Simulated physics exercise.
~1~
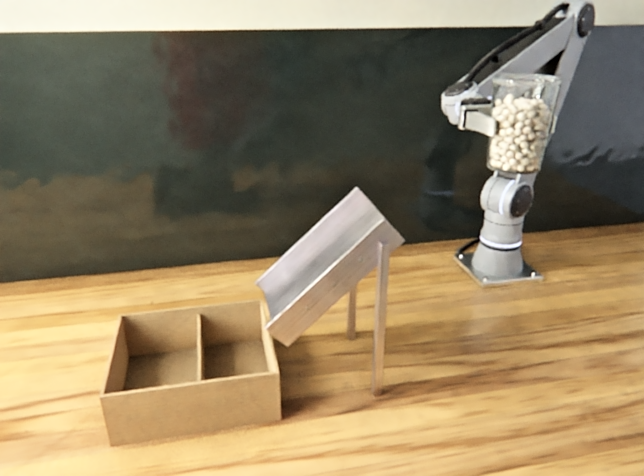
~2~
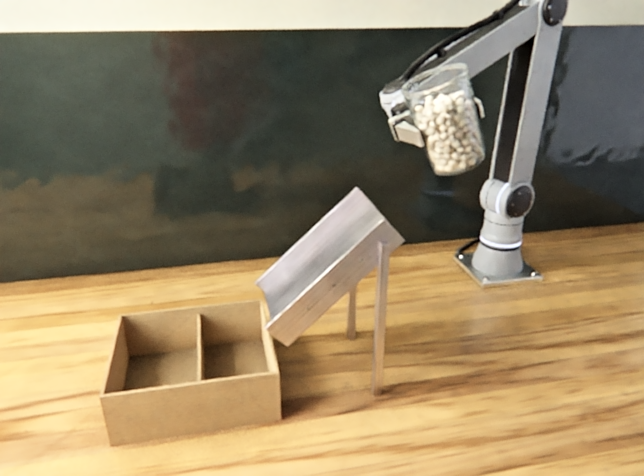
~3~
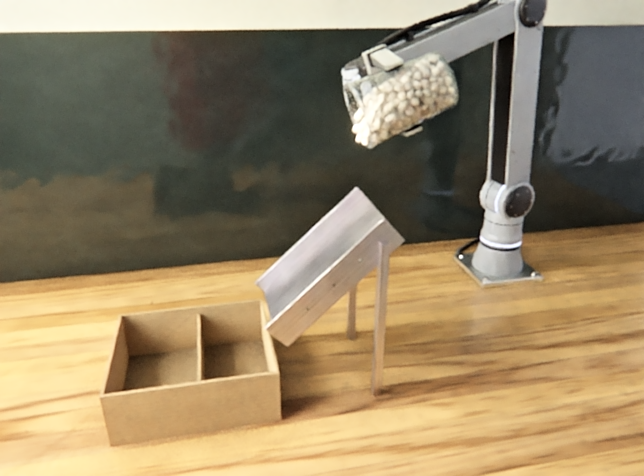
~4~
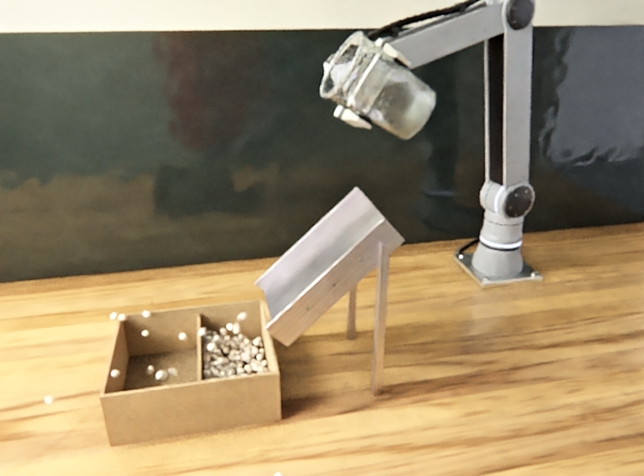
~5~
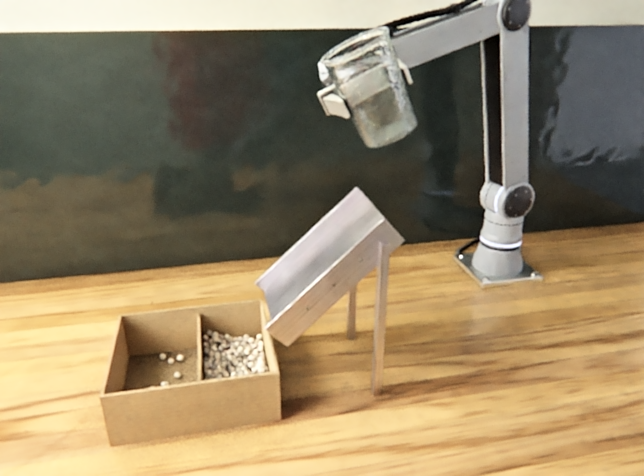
Robot arm swinging a glass jar of white beads left and tipping them down, most landing in a divided box's right compartment.
